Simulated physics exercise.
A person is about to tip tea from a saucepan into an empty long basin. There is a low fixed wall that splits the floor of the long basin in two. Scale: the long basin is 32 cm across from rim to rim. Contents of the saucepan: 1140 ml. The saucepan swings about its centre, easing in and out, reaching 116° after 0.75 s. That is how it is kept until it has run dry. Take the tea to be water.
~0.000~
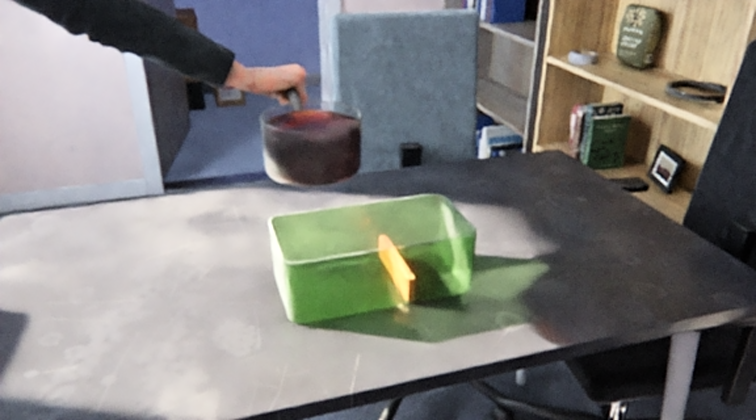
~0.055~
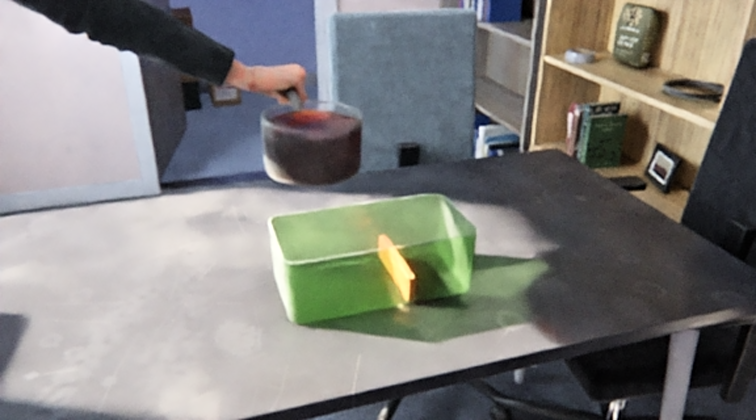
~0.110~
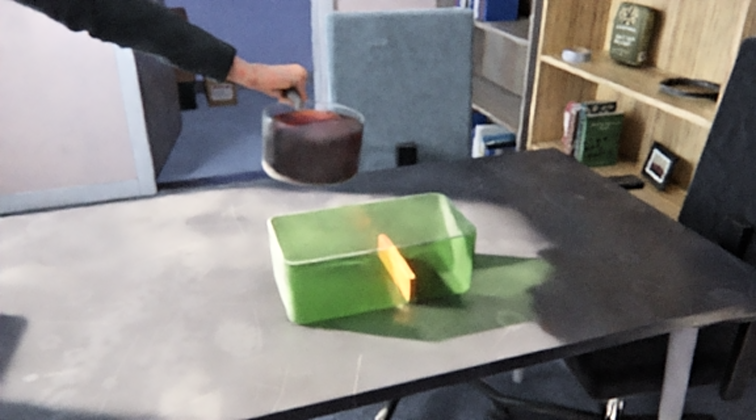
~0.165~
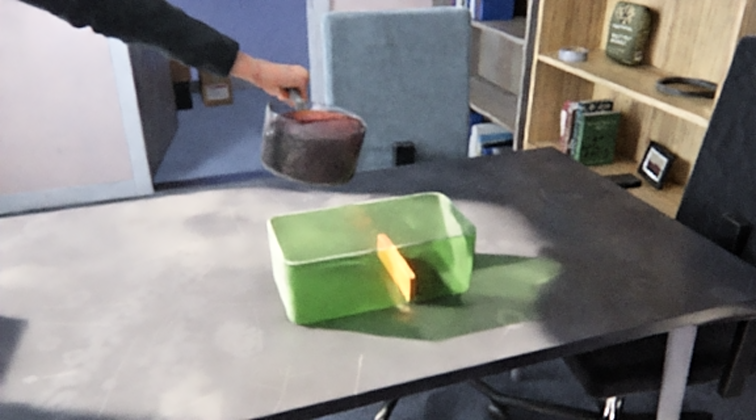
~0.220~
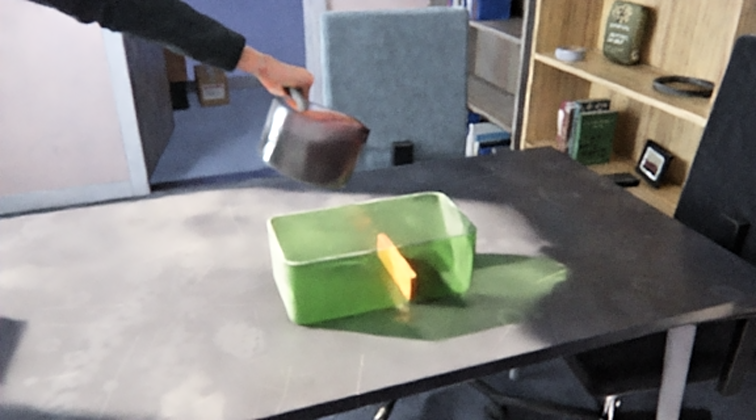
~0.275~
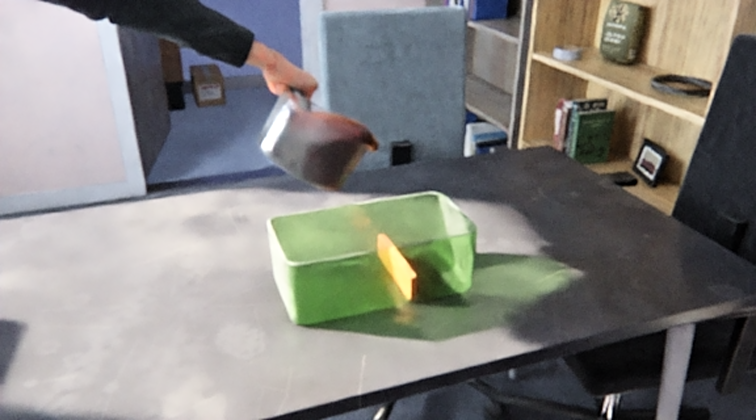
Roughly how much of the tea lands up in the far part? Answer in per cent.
Around 40 %.
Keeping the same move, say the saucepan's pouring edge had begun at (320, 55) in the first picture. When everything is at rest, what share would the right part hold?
15 %.
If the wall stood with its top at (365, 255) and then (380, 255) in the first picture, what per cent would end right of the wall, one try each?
Some 85 in a hundred, then some 60 in a hundred.
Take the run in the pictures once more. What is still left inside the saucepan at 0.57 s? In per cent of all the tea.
Some 26 per cent.
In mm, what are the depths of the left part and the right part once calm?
About 22 mm left, about 28 mm right.
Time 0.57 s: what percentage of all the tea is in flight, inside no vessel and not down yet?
It comes to about 40 percent.
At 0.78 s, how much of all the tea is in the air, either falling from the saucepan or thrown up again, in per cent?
Near 16 percent.
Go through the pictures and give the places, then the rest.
The first frame shows tilt 0°; pouring edge (359, 112); surface from (263, 128) to (357, 119); the long basin's rim runs from (276, 240) to (460, 213); the wall's top is at (396, 256).
The second frame shows tilt 2°; pouring edge (360, 113); surface from (263, 127) to (357, 119).
The third frame shows tilt 6°; pouring edge (361, 117); surface from (265, 126) to (358, 120).
The fourth frame shows tilt 13°; pouring edge (363, 122); surface from (266, 127) to (361, 120).
The fifth frame shows tilt 23°; pouring edge (365, 131); surface from (266, 129) to (365, 124); 1 per cent is over the edge.
The sixth frame shows tilt 34°; pouring edge (366, 141); surface from (264, 131) to (365, 134); 5 per cent is over the edge.
Then, 0.57 s in, the tilt is 100° and 26 per cent is still to pour, 5 is left of the wall and 29 right of it.
Then, 0.78 s in, the tilt is 116° and 3 per cent is still to pour, 43 is left of the wall and 38 right of it.
Then, 1.01 s in, the tilt is 116° and 0 per cent is still to pour, 53 is left of the wall and 42 right of it.
Then, 1.25 s in, the tilt is 116° and 0 per cent is still to pour, 57 is left of the wall and 40 right of it.
Finally, 57 per cent lies left of the wall, 40 right of it and 3 outside.
